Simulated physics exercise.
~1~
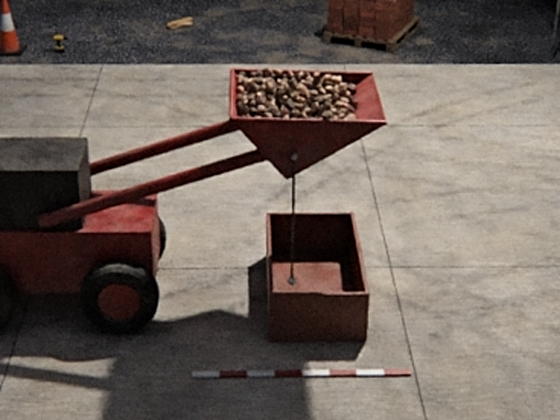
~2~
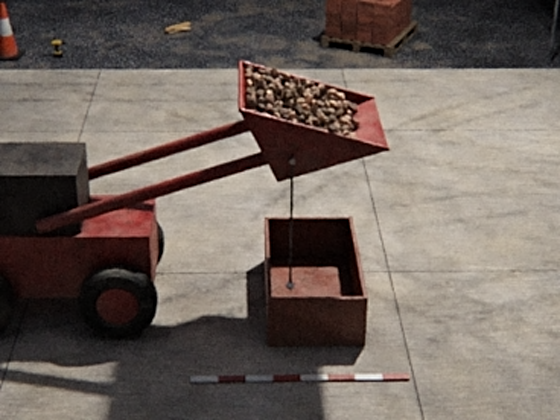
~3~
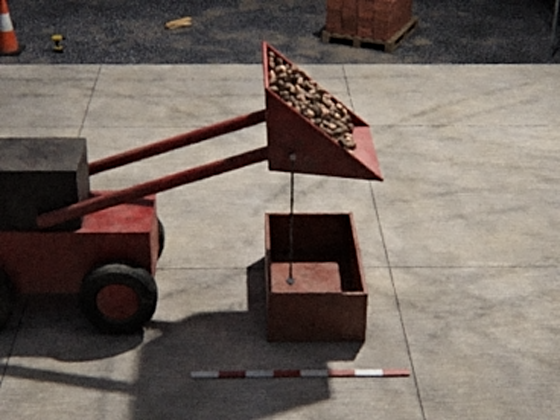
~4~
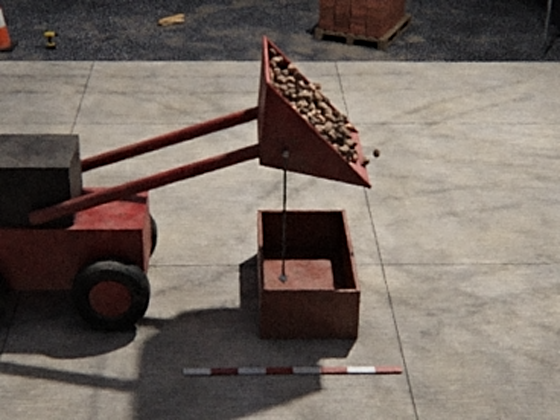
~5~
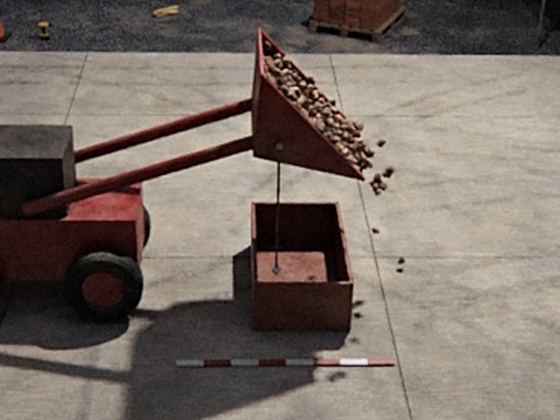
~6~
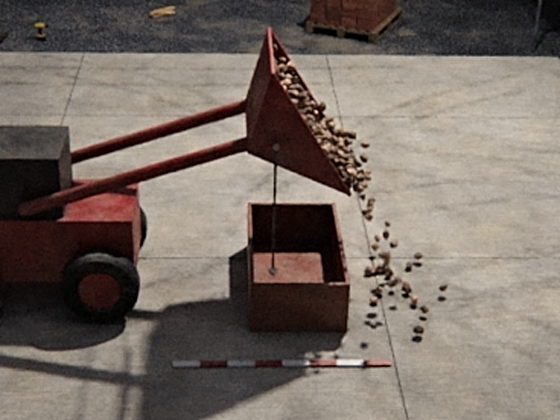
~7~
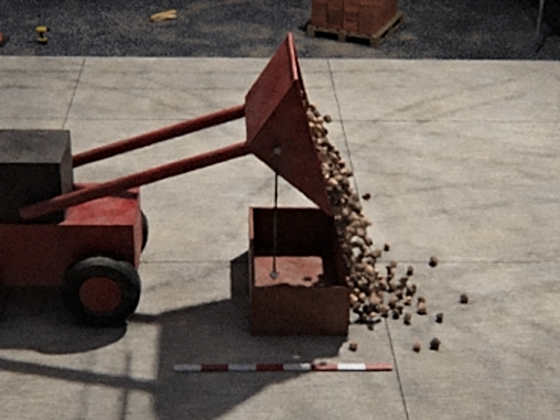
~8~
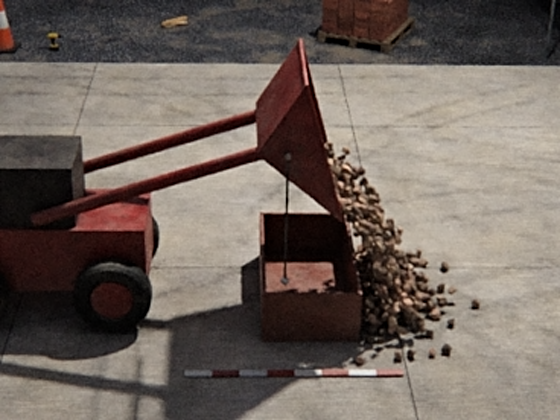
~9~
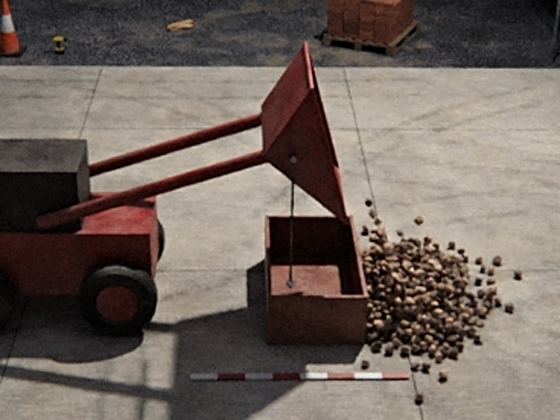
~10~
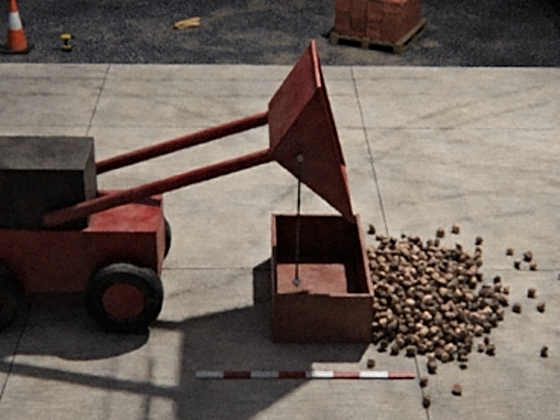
Red loader bucket tipping brown stones past the right side of a rusty open bin, leaving them heaped on the concrete.
